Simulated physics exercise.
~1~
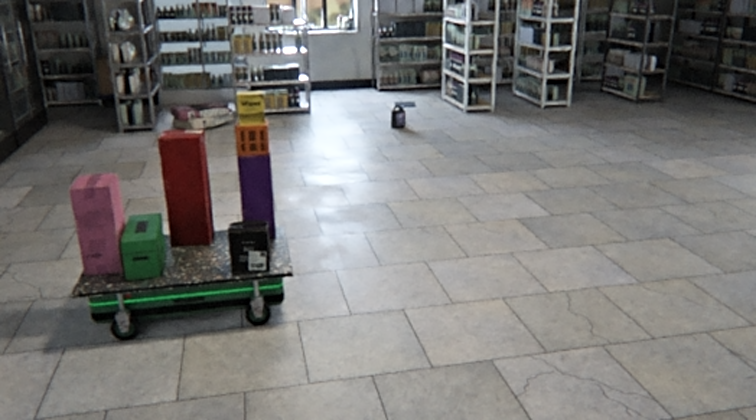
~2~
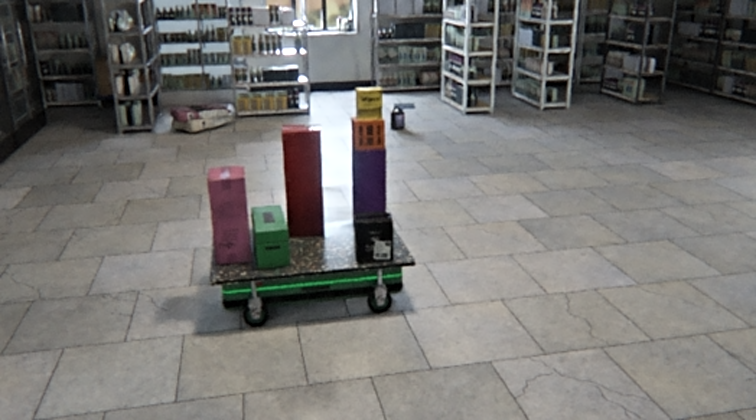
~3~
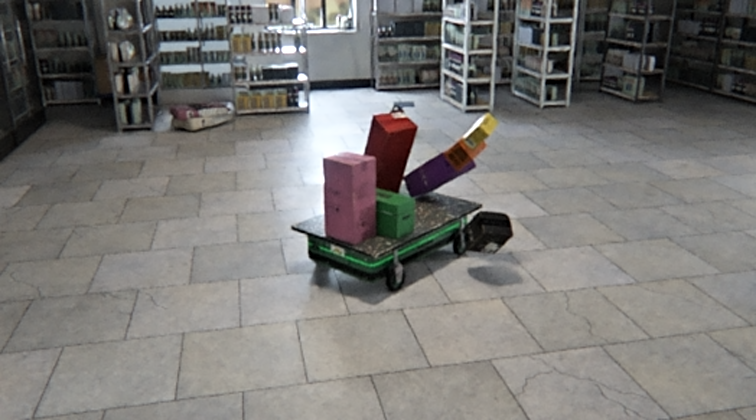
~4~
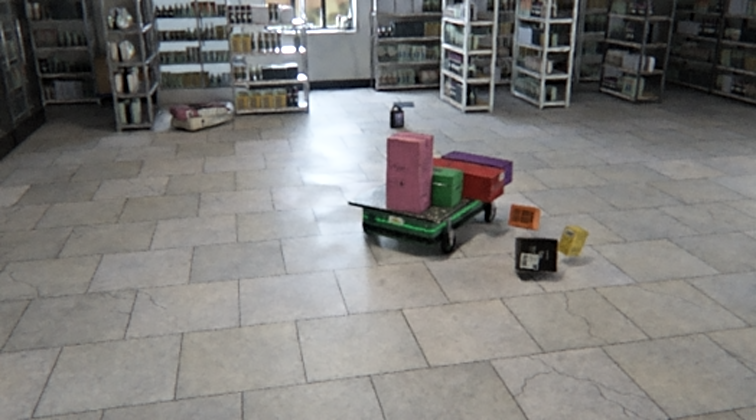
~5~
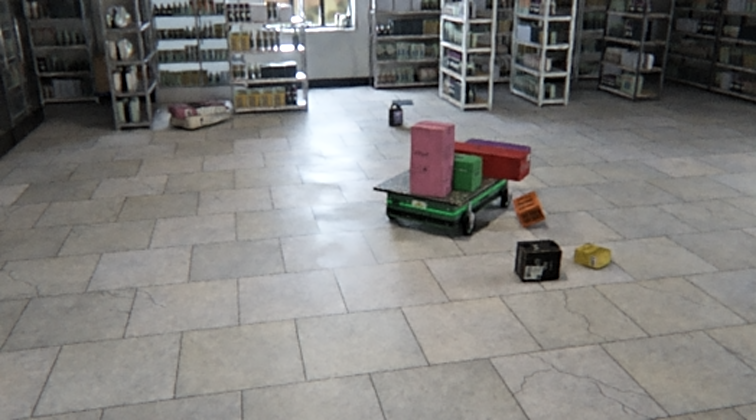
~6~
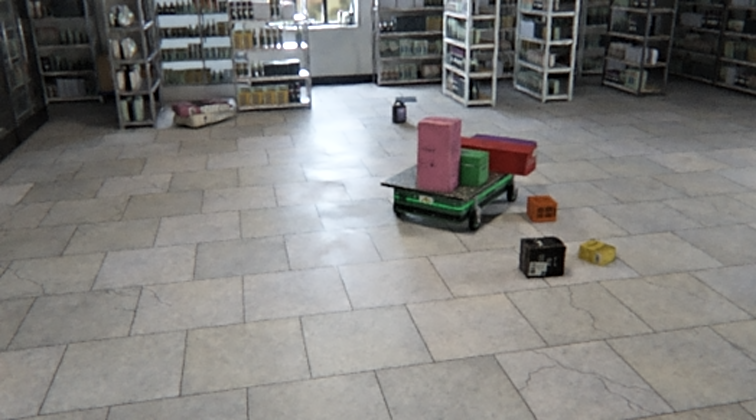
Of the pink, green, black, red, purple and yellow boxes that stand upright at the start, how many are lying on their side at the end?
Four of them end on their side, namely the red and purple boxes on the cart and the black and yellow ones on the floor.
A low green cart with a speckled deck carries a load of coloured boxes across a tiled floor, seen from slightly above in a room lined with shelves of bottles. A pink box and a green box stand at the left, a tall red one in the middle, and a black one at the right near a purple, orange and yellow stack. The cart rolls right, then swings away toward the back. The black box drops off as the red box and the stack lean over. The orange and yellow boxes tumble to the floor, and the cart stops with red and purple toppled aboard, pink and green still standing.
